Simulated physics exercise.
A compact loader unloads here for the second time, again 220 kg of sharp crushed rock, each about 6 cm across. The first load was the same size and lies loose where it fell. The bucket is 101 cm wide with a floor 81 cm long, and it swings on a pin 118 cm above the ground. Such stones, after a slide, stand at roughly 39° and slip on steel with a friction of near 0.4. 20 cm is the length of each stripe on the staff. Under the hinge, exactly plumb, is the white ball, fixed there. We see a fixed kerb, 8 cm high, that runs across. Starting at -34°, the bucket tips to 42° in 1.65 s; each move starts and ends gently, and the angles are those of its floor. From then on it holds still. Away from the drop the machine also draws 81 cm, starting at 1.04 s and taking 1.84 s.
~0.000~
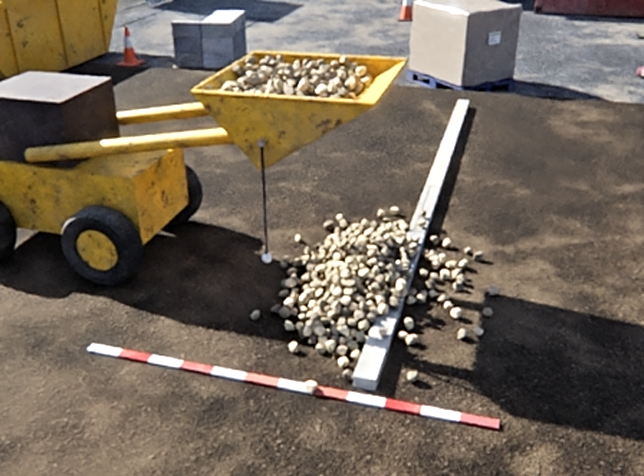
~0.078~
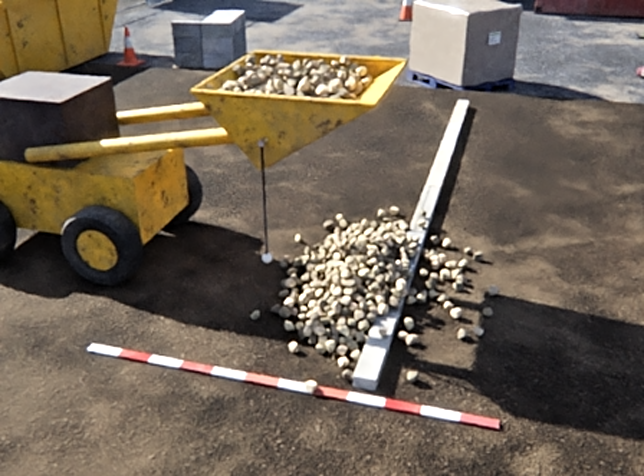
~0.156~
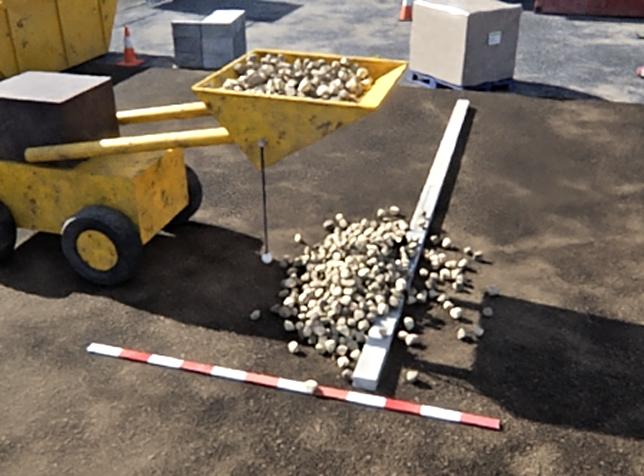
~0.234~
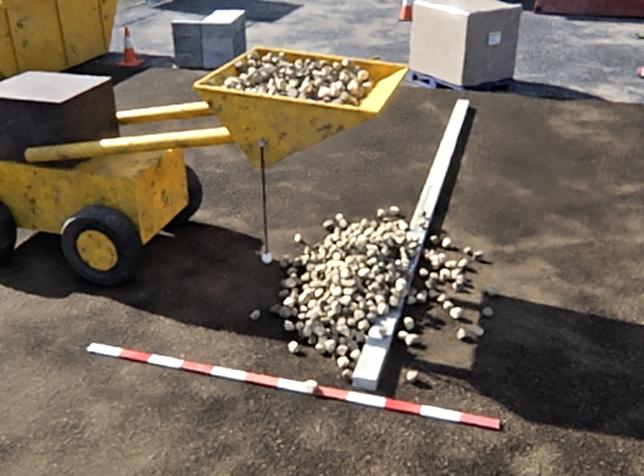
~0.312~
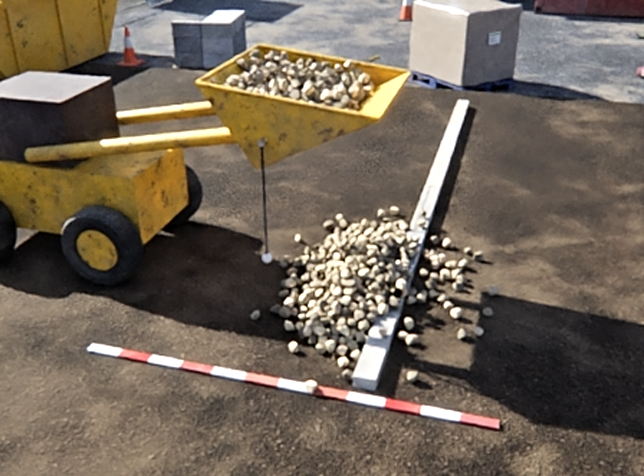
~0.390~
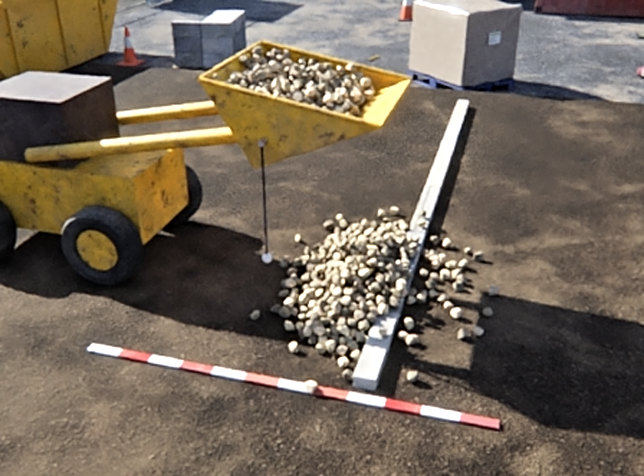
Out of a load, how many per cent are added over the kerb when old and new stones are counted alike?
Around 20 per cent.
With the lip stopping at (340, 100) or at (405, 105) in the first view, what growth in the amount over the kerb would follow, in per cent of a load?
The first position would add some 0 per cent, the second some 45.
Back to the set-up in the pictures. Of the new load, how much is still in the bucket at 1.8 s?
20 %.
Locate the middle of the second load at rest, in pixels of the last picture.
Around (359, 266) in the last picture.
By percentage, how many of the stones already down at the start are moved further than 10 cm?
About 5 per cent.
After 1.2 s the floor is at 30°; in per cent of one load, 99 in the bucket, 95 on this side of the kerb, 6 over the kerb; the foremost stones are at (474, 294).
After 1.8 s the floor is at 42°; in per cent of one load, 21 in the bucket, 169 on this side of the kerb, 10 over the kerb; the foremost stones are at (474, 294).
After 3.3 s the floor is at 42°; in per cent of one load, 0 in the bucket, 174 on this side of the kerb, 26 over the kerb; the foremost stones are at (500, 294).
After 5.7 s the floor is at 42°; in per cent of one load, 0 in the bucket, 174 on this side of the kerb, 26 over the kerb; the foremost stones are at (500, 294). Net gain over the kerb, 20.
